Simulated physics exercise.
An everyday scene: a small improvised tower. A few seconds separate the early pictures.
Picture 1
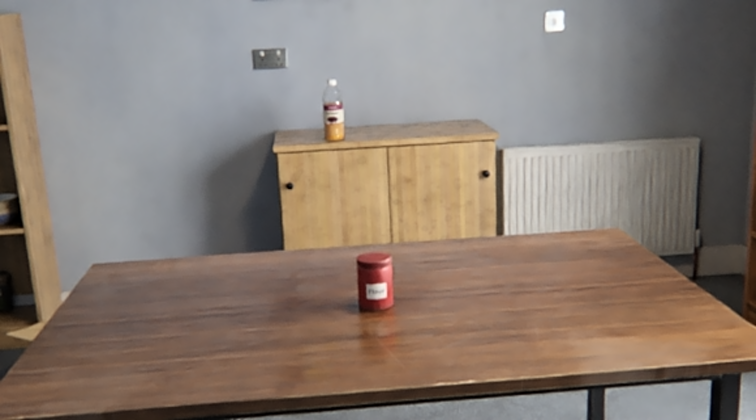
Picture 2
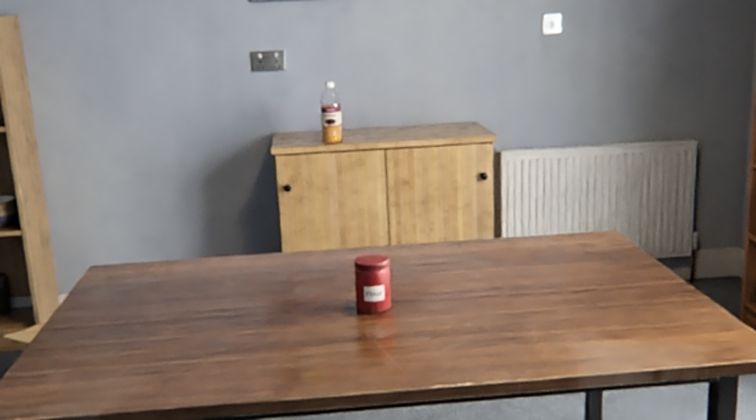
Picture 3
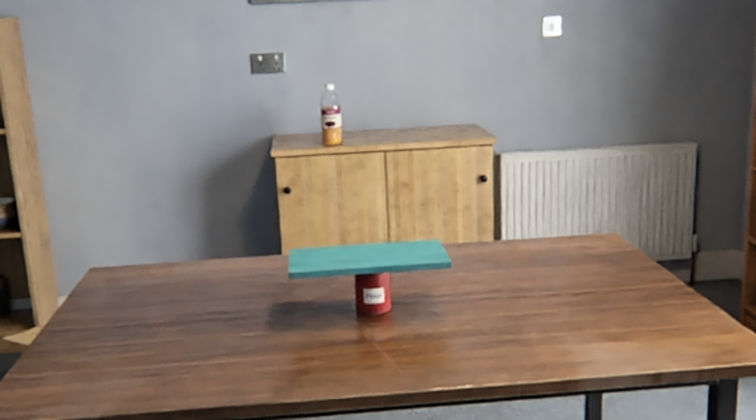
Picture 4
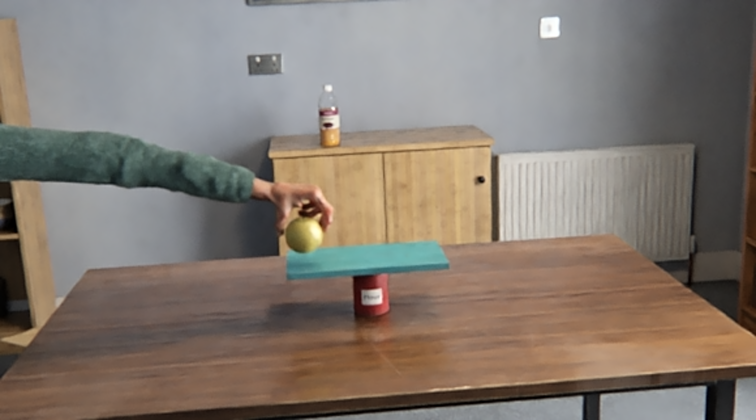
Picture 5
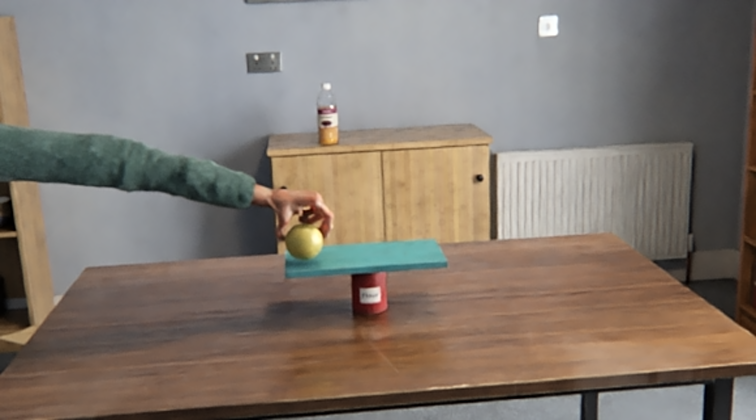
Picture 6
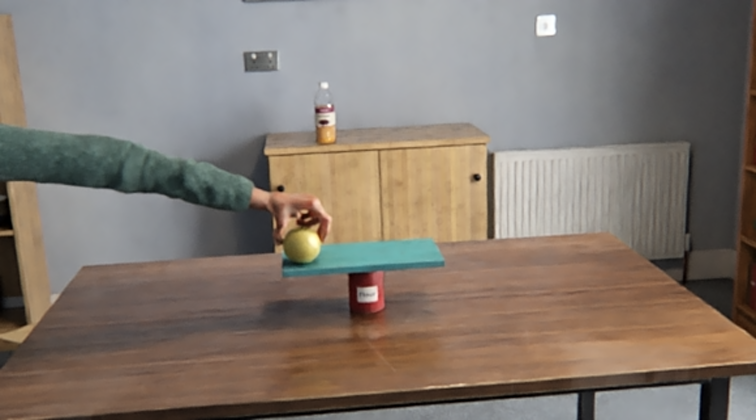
At the start, a red jar stands alone on a wooden table, with a bottle on a cabinet behind it. A turquoise board then appears balanced across the jar's top. Next, a green-sleeved arm reaches in from the left and lowers a yellow apple onto the board's left part, keeping hold of it.
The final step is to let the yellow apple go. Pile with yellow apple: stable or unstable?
Unstable.
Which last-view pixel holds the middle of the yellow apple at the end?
End position: Approximately (251, 309).
Then, 0.40 s after the last picture, yellow apple now fallen; turquoise board tipped 43° from how it was.
Then, 0.60 s after the last picture, turquoise board tipped 42° from how it was.
Then, 0.80 s after the last picture, turquoise board tipped 33° from how it was.
At rest, fallen, yellow apple; moved from the start, turquoise board; red jar in place. Seen from the same camera at the end, yellow apple near (251, 309). The stack gives way.
